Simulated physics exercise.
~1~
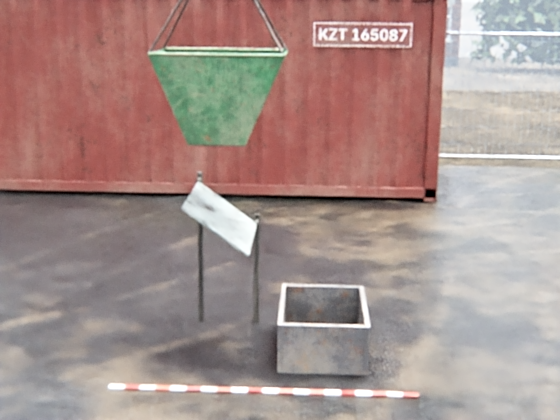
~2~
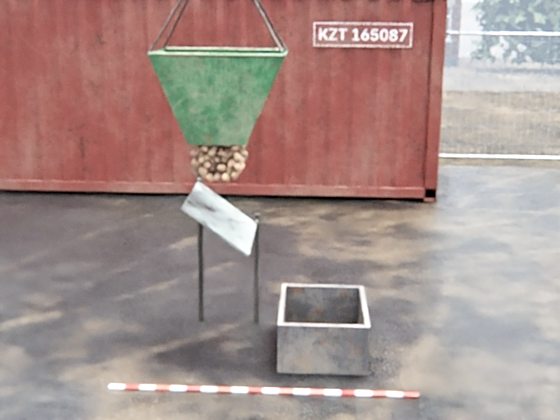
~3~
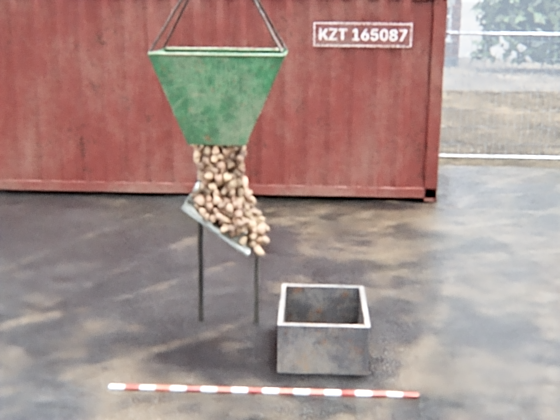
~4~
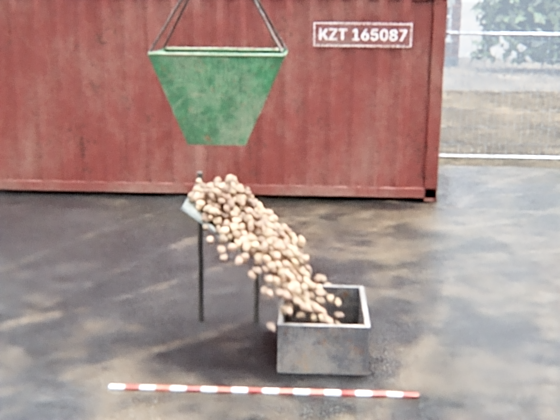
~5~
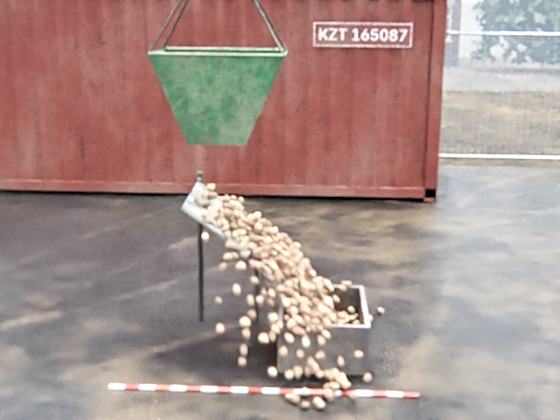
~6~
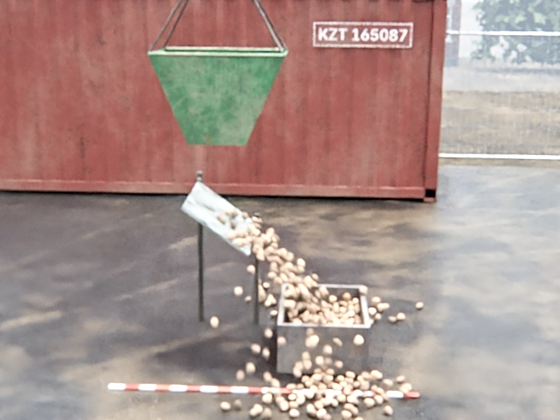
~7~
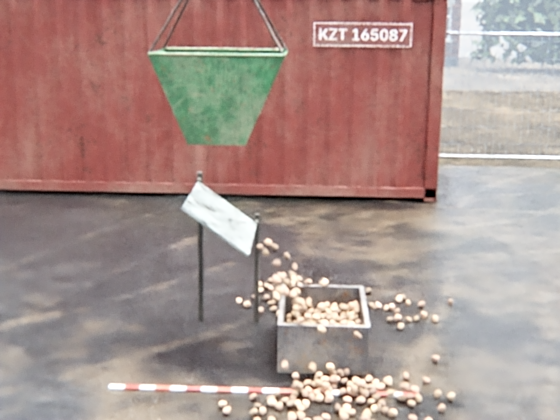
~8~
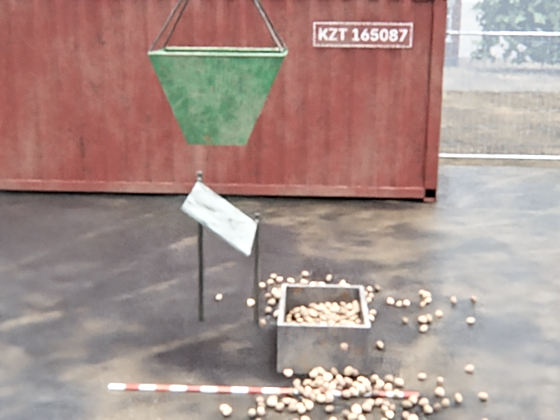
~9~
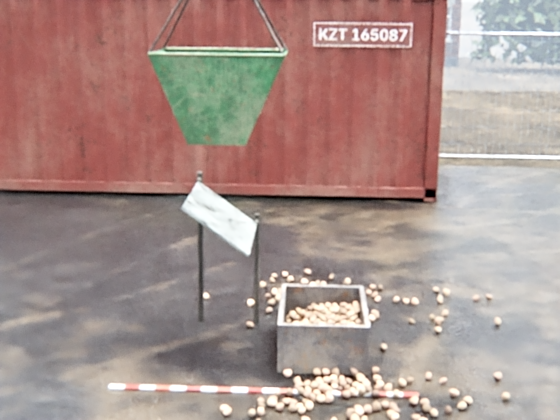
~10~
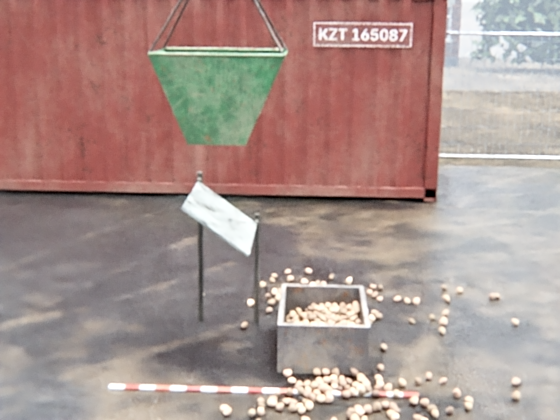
In a paved yard, stones drop from a green hopper, slide down steel, and mostly fill a bin.
